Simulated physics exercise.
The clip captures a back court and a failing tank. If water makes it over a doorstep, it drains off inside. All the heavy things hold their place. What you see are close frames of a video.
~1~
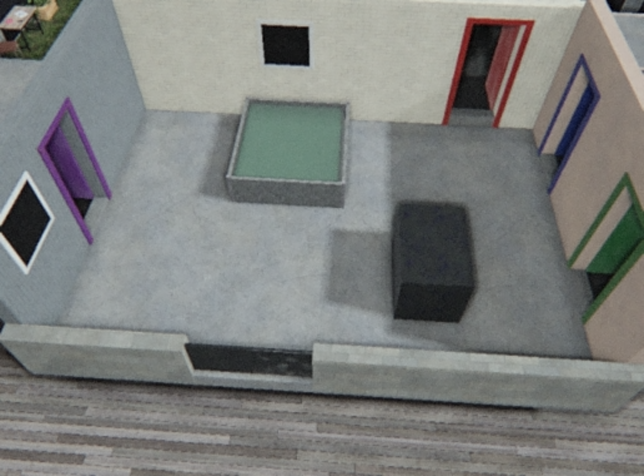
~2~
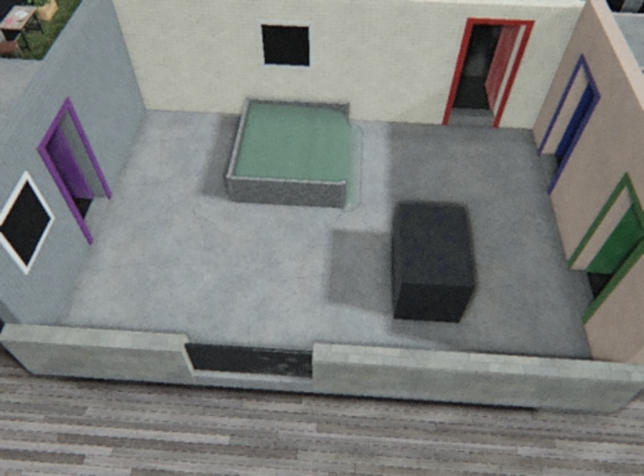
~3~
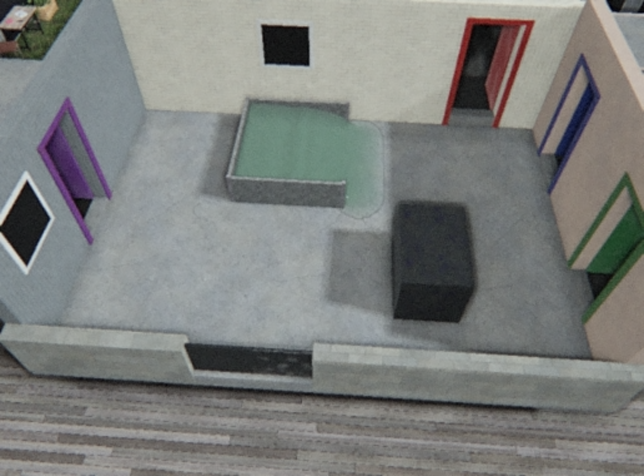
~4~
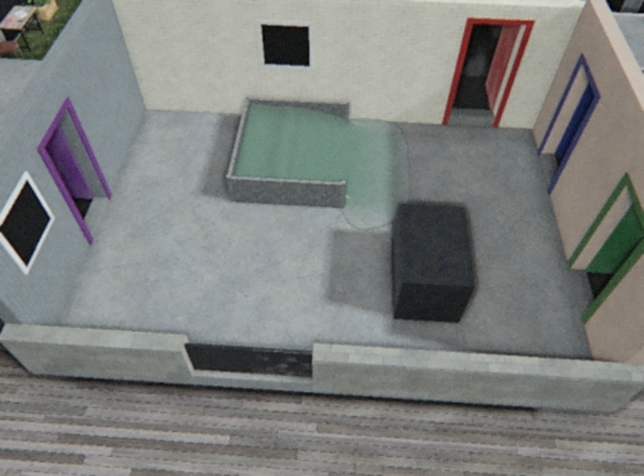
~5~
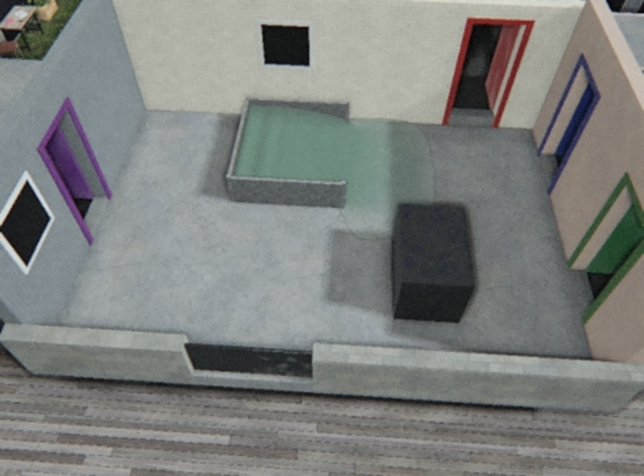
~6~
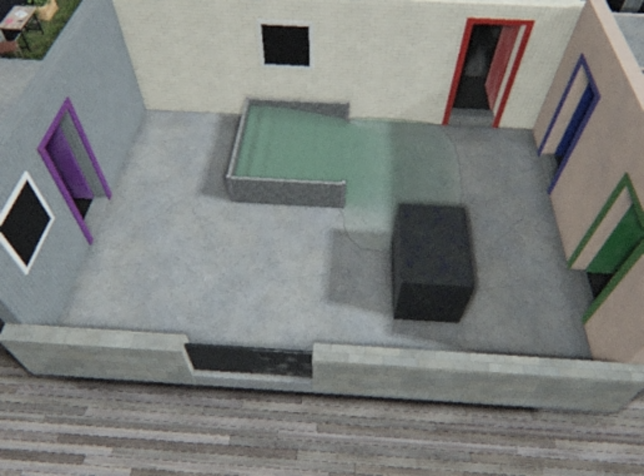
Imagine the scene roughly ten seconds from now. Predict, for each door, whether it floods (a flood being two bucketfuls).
Prediction: The purple door stays unflooded; the green door floods; the blue door floods; the red door stays unflooded.
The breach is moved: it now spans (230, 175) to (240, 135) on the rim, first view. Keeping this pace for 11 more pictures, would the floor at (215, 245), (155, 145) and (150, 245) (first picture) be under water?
Unwetted, submerged, submerged.
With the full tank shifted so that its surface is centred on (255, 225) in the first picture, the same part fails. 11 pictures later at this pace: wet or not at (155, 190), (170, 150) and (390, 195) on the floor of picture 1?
In the order asked: Not reached, not reached, reached by the flood.
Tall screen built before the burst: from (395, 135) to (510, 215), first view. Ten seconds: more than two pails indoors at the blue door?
Short version: The blue door does not reach it.
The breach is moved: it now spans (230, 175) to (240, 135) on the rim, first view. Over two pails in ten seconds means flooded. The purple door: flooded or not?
As I see it, the purple door surpasses the limit.
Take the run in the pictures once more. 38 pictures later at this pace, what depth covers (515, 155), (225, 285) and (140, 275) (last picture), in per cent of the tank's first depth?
About 18, 0 and 0 percent, in that order.
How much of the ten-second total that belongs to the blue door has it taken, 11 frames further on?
Around 25 in a hundred.
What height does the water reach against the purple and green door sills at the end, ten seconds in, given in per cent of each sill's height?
Approx. 70 % then 240 %.
A moment on, water covers 30 % of the floor; the purple door not reached, the green door not reached, the blue door wet at the sill, nothing in, the red door wet at the sill, nothing in.
Next, water covers 35 % of the floor; the purple door not reached, the green door wet at the sill, nothing in, the blue door over two buckets in, the red door wet at the sill, nothing in.
Then, water covers 40 % of the floor; the purple door not reached, the green door over two buckets in, the blue door far over two buckets in, the red door wet at the sill, nothing in.
Later, water covers 55 % of the floor; the purple door not reached, the green door over two buckets in, the blue door far over two buckets in, the red door wet at the sill, nothing in.
In the end, water covers 80 % of the floor; the purple door wet at the sill, nothing in, the green door far over two buckets in, the blue door far over two buckets in, the red door wet at the sill, nothing in.
